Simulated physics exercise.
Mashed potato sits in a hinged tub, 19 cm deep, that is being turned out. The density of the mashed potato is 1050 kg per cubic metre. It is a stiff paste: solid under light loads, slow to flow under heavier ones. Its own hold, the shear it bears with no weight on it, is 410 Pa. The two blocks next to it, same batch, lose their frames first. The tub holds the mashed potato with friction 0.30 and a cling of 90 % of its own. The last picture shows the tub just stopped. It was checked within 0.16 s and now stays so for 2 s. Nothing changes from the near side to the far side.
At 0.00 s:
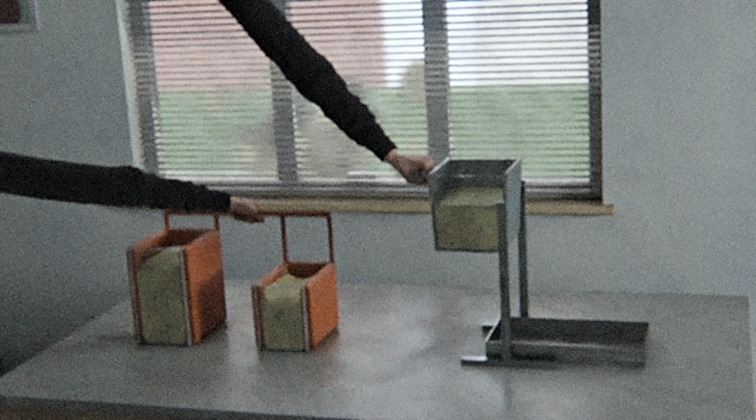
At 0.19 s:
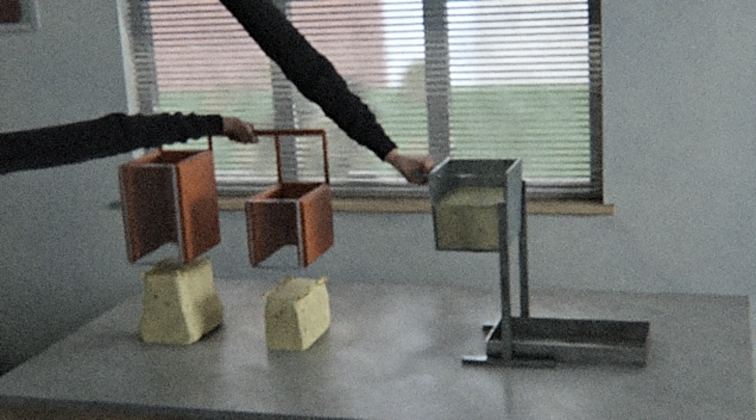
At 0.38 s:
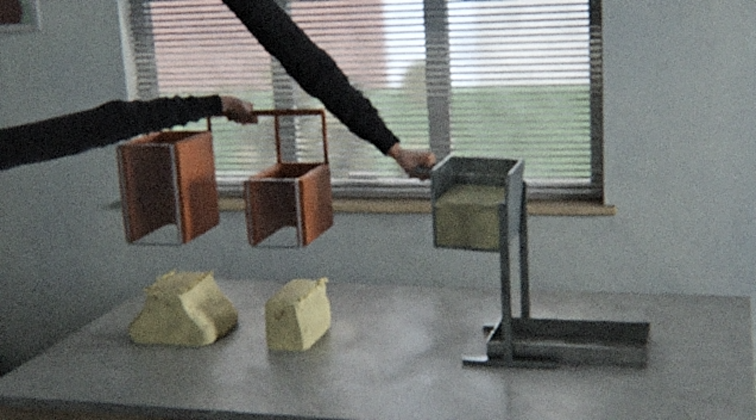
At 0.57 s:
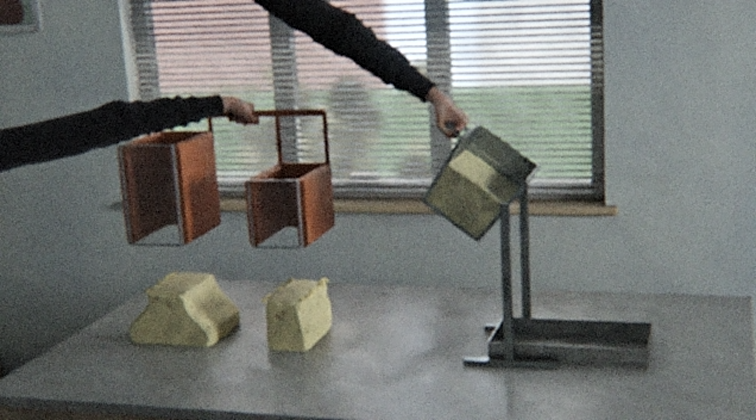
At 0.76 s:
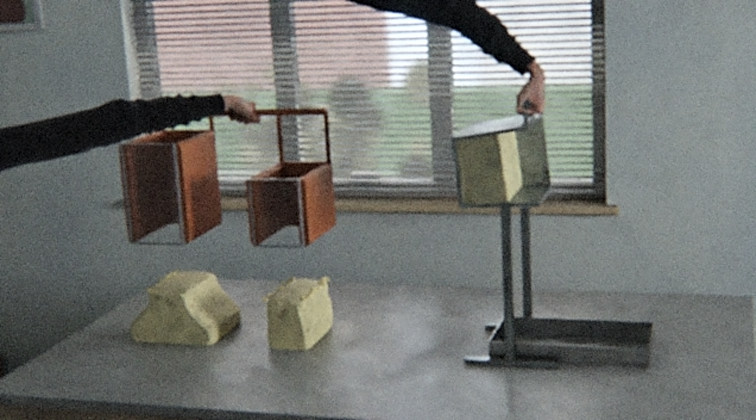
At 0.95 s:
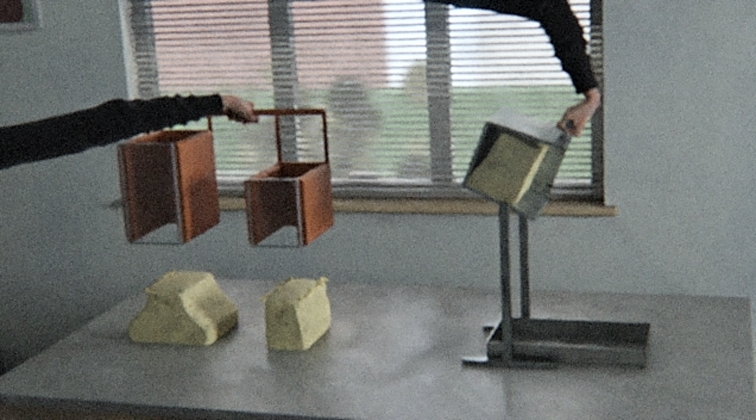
At first, two orange open-fronted boxes and a grey tub hold pale yellow mash on a table. One hand lifts the orange boxes, leaving two blocks behind, and the left block slumps lower and wider. Then another hand swings the grey tub over clockwise, the mash still inside.
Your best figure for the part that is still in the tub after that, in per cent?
Expect roughly 0 %.
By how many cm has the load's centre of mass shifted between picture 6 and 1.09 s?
Some 7 cm.
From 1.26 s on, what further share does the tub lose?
About 25 %.
By 1.09 s, the tub is at 113 degrees and holds 84 %.
By 1.26 s, the tub is at 113 degrees and holds 25 %.
By 1.43 s, the tub is at 113 degrees and holds 0 %.
By 1.60 s, the tub is at 113 degrees and holds 0 %.
By 2.95 s, at the end, the tub is at 113 degrees and holds 0 %.
